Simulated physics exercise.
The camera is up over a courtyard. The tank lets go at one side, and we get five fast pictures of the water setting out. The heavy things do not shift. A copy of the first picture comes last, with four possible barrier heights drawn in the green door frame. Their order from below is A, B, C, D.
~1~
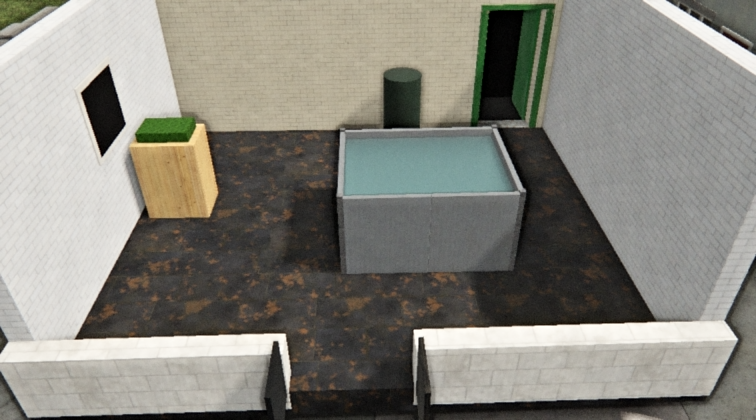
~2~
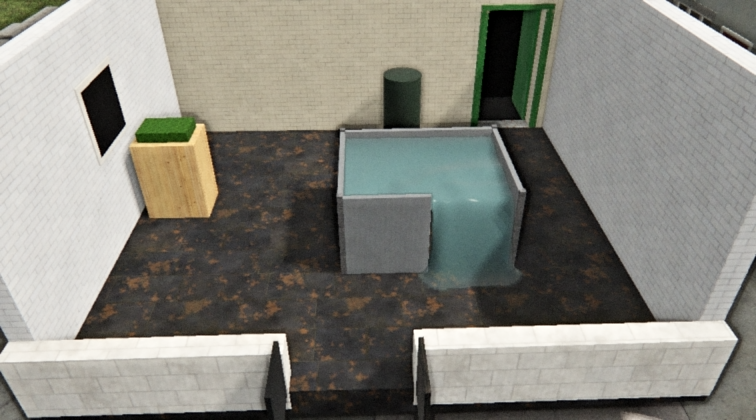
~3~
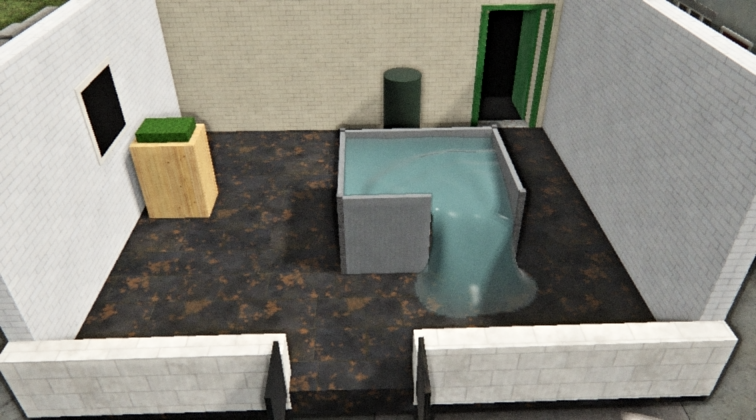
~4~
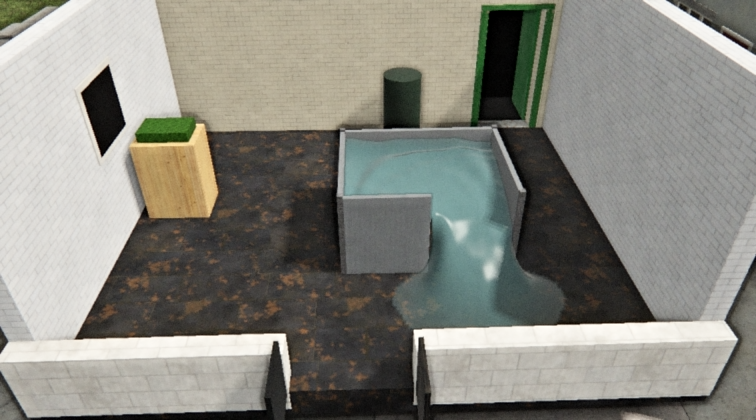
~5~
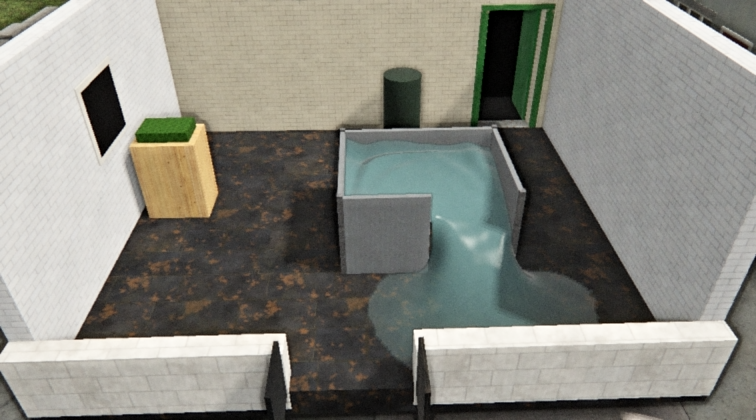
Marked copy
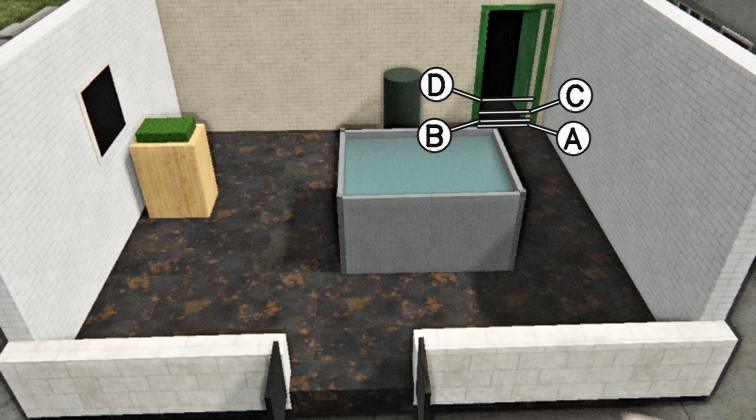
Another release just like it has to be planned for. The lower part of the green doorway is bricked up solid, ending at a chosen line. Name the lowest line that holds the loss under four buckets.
C.
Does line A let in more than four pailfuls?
Yes, it does.
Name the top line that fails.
Line B.
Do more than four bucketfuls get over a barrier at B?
Yes, that goes wrong.
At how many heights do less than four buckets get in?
Two of the four.
On the marked copy, A at (503, 125); B at (504, 120); C at (505, 112); D at (506, 99); from the bottom up A, B, C, D.
With A, dozens of bucketfuls pour in.
With B, about 15 bucketfuls get in.
With C, nothing gets over.
With D, nothing gets over.
